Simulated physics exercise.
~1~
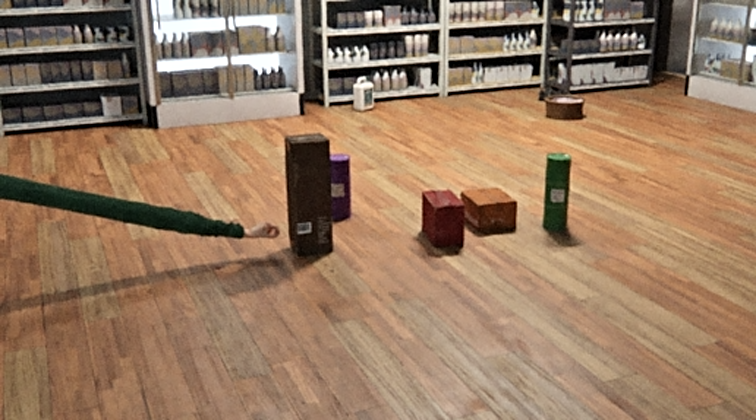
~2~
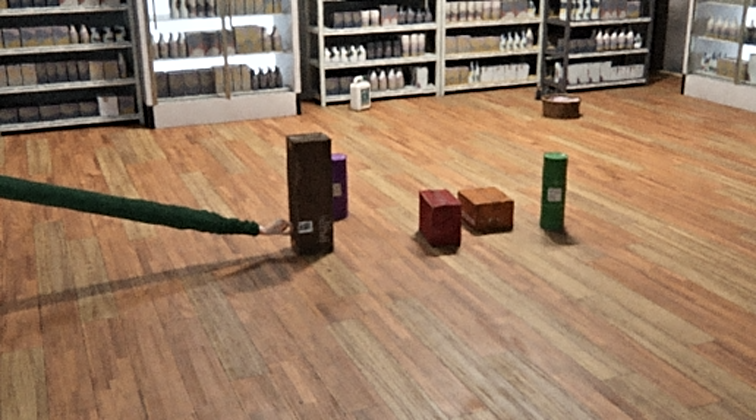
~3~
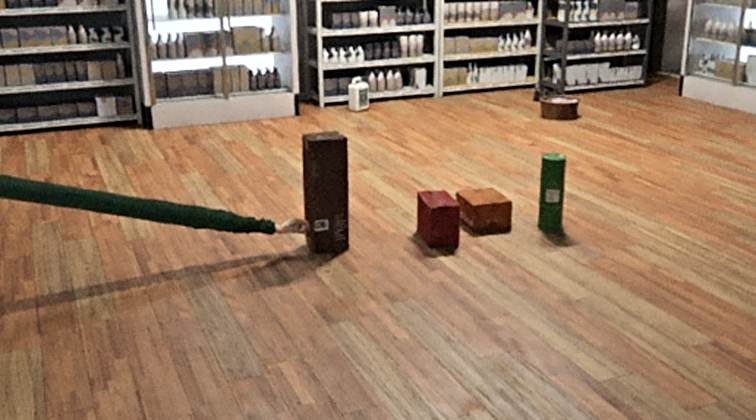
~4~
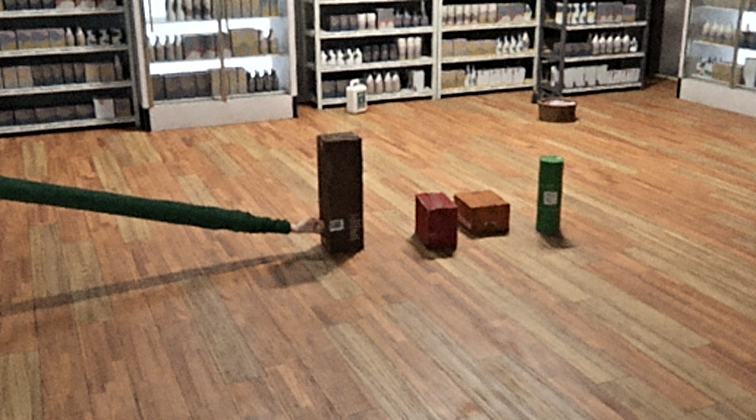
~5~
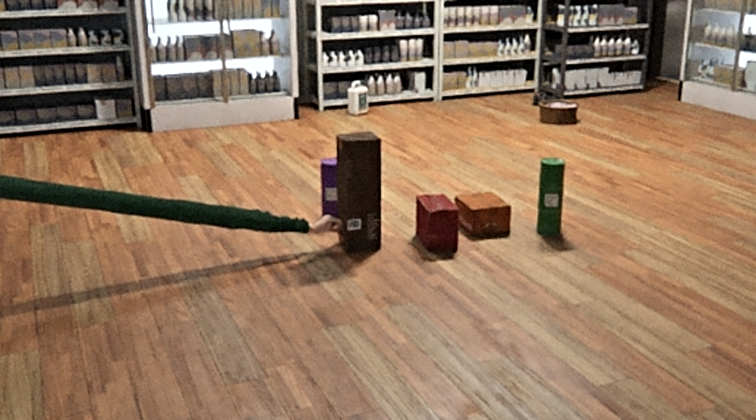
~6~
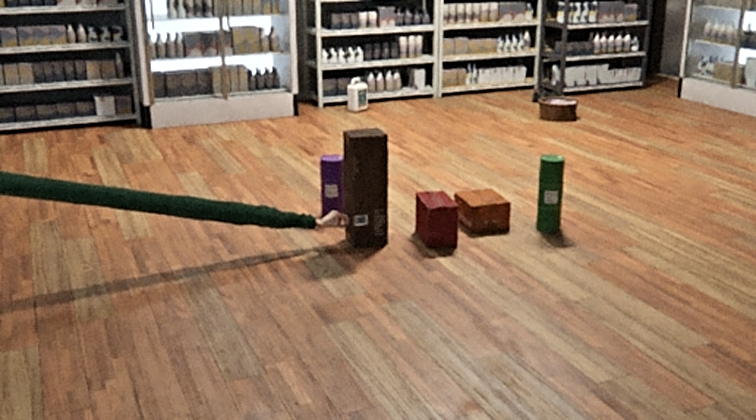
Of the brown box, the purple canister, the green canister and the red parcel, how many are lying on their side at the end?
None of them are lying on their side. The brown box has slid to the right but still stands, and the purple canister, green canister and red parcel remain upright too.
